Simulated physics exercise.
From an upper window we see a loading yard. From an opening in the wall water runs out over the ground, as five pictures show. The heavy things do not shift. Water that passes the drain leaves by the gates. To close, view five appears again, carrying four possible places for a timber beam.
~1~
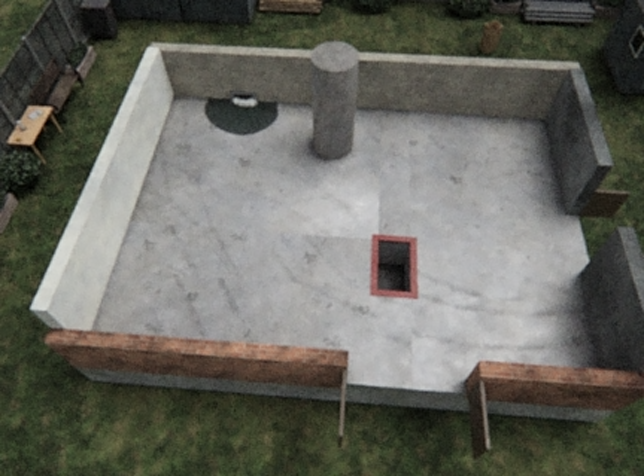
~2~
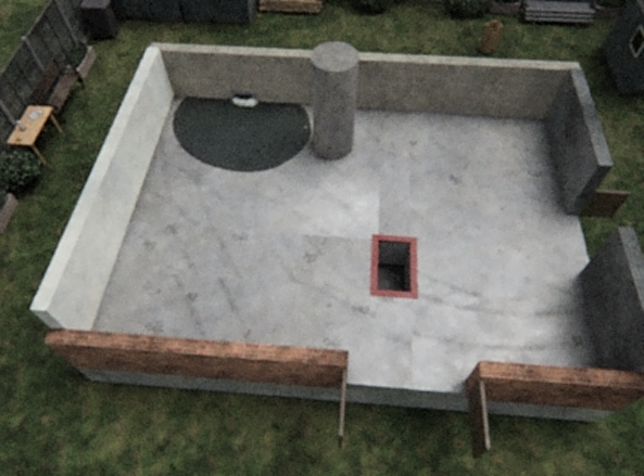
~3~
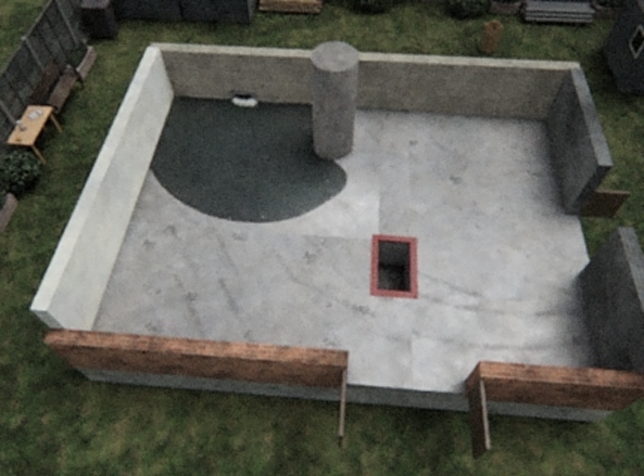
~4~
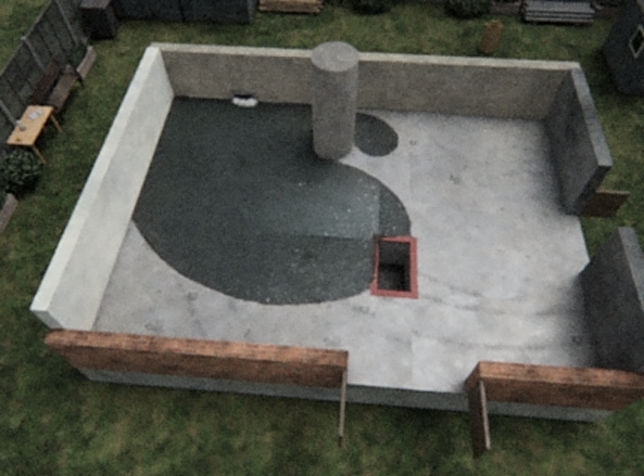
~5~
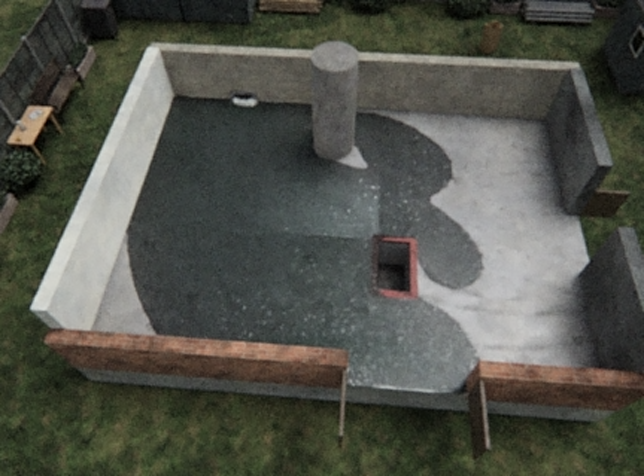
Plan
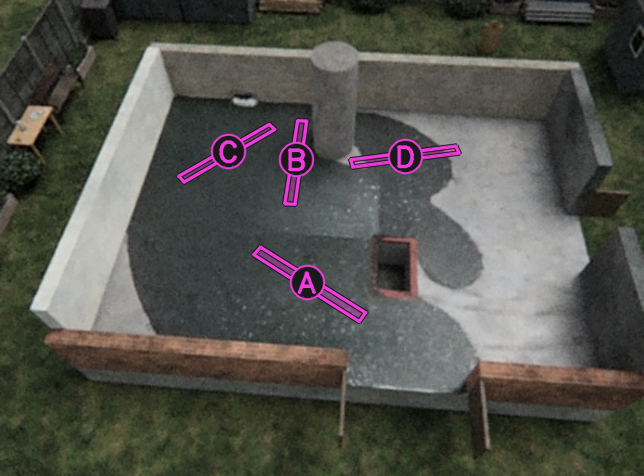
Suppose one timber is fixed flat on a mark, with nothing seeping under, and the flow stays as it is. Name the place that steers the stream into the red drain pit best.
The best place is A.
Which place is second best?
D it is.
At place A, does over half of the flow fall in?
No, it does not.
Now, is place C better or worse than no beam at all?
Place C is worse.
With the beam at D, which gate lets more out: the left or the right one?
The left one.
On the marked copy, A from (257, 250) to (362, 317); B from (289, 204) to (302, 120); C from (181, 179) to (272, 126); D from (351, 163) to (457, 149).
Choosing A, about 32 % of the stream goes into the red drain pit, about 64 % out by the gates.
Choosing B, about 4 % of the stream goes into the red drain pit, about 91 % out by the gates.
Choosing C, about 8 % of the stream goes into the red drain pit, about 87 % out by the gates.
Choosing D, about 22 % of the stream goes into the red drain pit, about 73 % out by the gates.
